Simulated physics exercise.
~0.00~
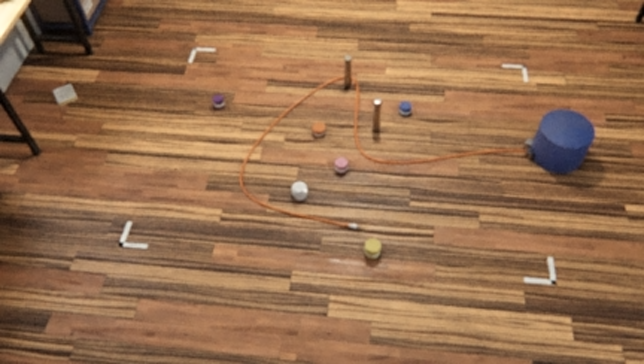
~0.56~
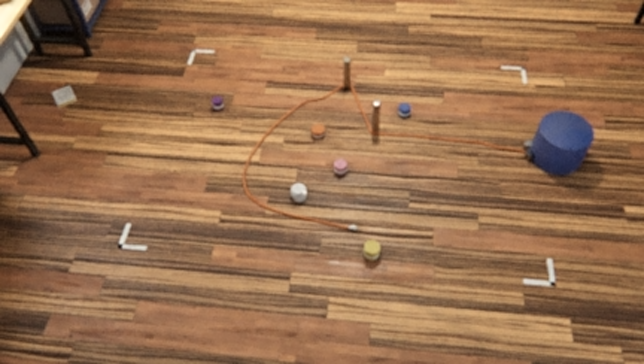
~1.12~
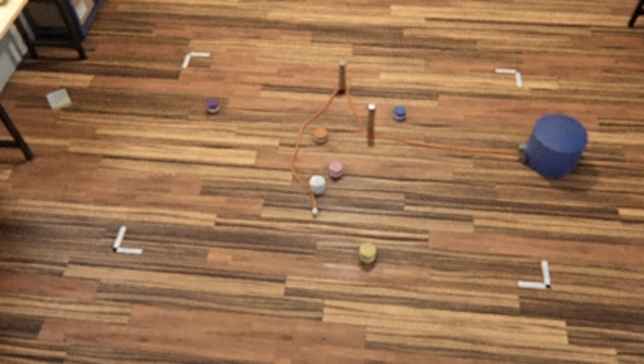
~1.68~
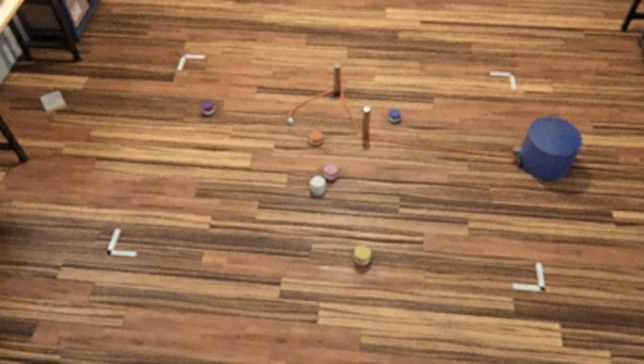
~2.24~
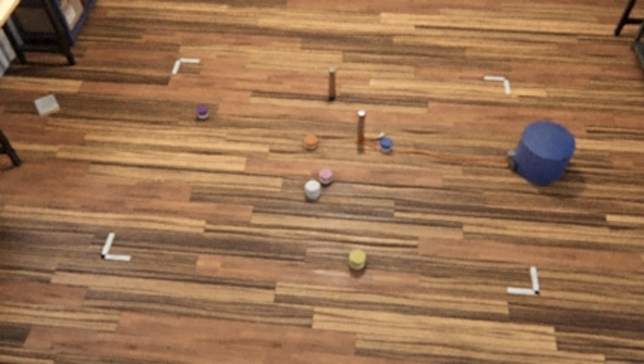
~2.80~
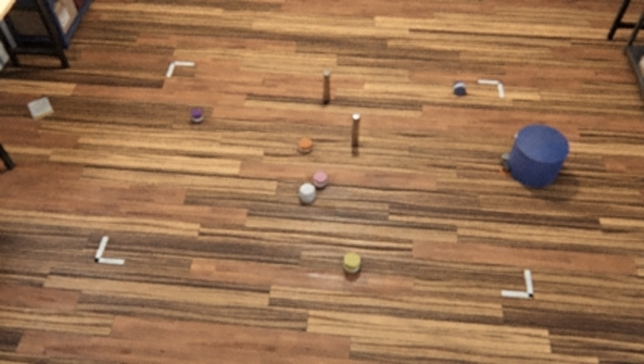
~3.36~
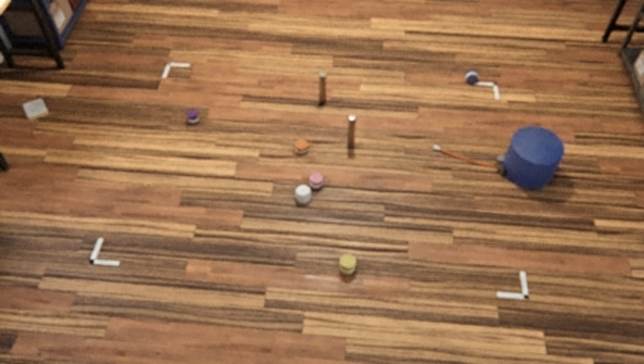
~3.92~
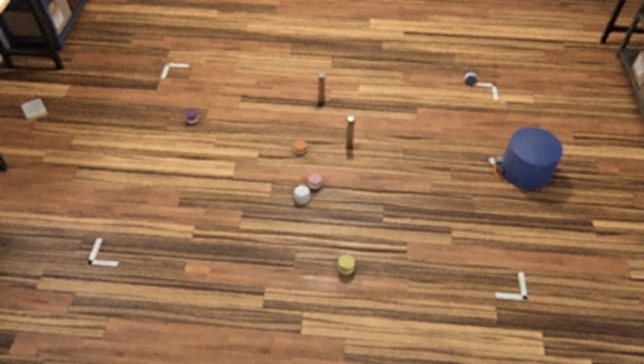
An orange lead runs from a blue reel at the right across a wood floor, threading around two upright posts and curving out among six small canisters and tins. As the reel draws it in, the loop tightens and its end nudges the white jar slightly right, toward the pink tin, while the orange canister also shifts a little. The tip then swings up and around the posts, catches the blue canister and sends it off to the upper right, where it comes to rest on its side by a tape corner. The lead slides back until only a short end remains beside the reel.
